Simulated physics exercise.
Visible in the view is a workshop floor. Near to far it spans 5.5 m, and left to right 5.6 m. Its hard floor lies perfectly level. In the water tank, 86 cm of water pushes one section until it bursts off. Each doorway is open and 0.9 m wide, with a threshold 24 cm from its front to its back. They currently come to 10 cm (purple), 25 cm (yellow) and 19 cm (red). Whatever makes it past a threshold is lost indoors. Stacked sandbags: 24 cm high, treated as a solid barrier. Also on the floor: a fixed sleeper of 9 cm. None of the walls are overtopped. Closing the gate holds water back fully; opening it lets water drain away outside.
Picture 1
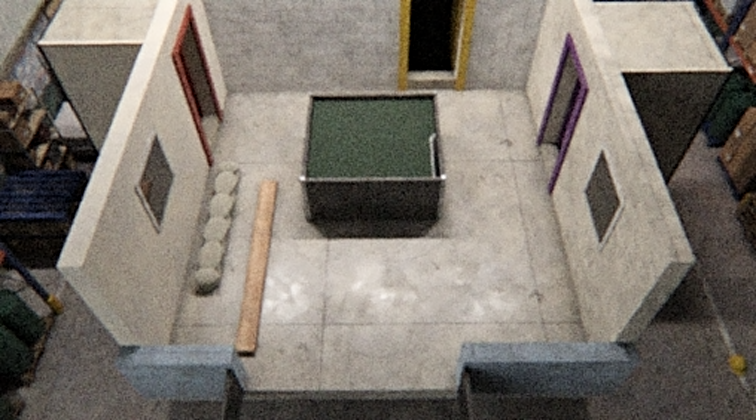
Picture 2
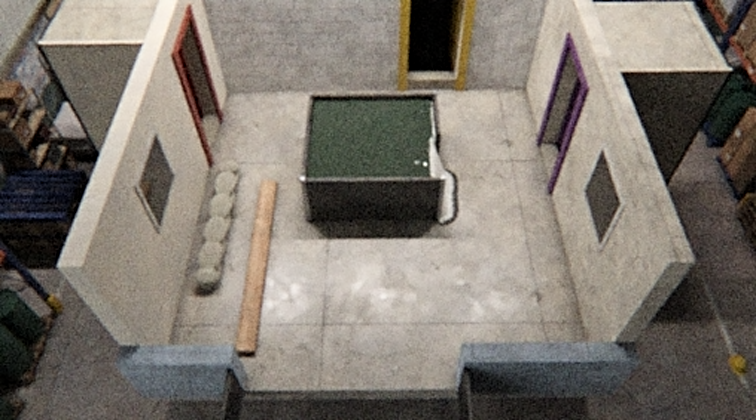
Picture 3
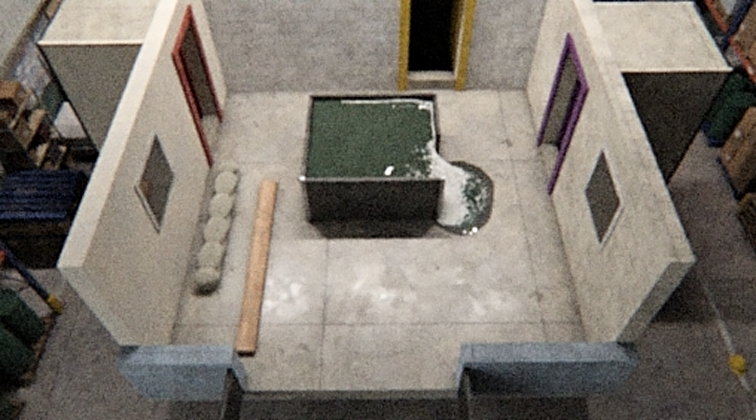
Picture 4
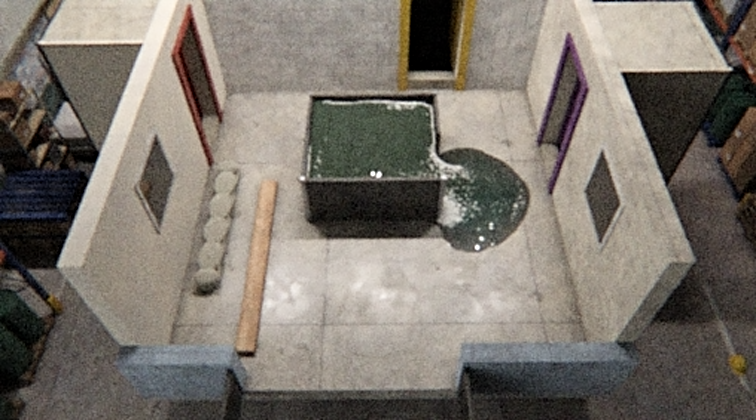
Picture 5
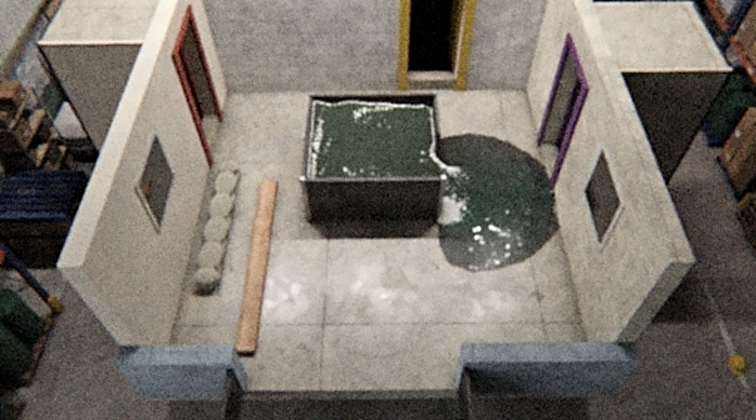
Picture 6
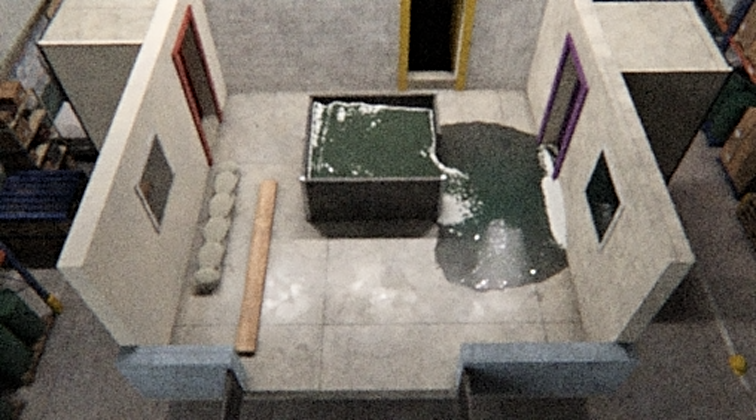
Dark green water pours from a gap in the right side of a square, dark-walled tank, spreading over the pale floor in a widening, white-flecked puddle that reaches the purple doorway on the right. The fixed camera looks down from high up into an open-fronted workshop room. A red doorway, rounded sandbags and a wooden plank stay still at left, with a yellow doorway behind.
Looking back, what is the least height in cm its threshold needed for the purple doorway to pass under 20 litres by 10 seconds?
Some 34 cm would have done it.
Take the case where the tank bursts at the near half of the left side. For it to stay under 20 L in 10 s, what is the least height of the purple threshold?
About 6.5 cm.
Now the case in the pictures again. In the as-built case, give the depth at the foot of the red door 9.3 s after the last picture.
About 12.5 cm.
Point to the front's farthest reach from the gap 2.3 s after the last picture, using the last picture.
Close to pixel (246, 372).
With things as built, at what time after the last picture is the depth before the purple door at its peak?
It peaks around 1.0 s.
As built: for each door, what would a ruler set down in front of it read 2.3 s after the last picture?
Door depths (cm): Purple = 23, yellow = 6, red = 0.
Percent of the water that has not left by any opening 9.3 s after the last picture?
What remains is some 74 per cent of the water.
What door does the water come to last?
The answer is the red one.
Then, 0.7 s after the last picture water covers 25 % of the floor, deepest (46 cm) near (543, 206); 25 cm at the purple door, 95 litres in over its 10 cm threshold.
Then, 2.3 s after the last picture water covers 50 % of the floor, deepest (33 cm) near (594, 370); 23 cm at the purple door, 306 litres in over its 10 cm threshold.
Then, 9.3 s after the last picture water covers 95 % of the floor, deepest (14 cm) near (196, 227); 7 cm at the purple door, 421 litres in over its 10 cm threshold.
At the purple door as built, the water peaked near 31 cm, 1.1 s after the last picture.
With a threshold of 29.5 cm, 47 litres would have come in within the 10 s; with 39.5 cm, 5 litres. So under 20 litres takes about 34 cm.
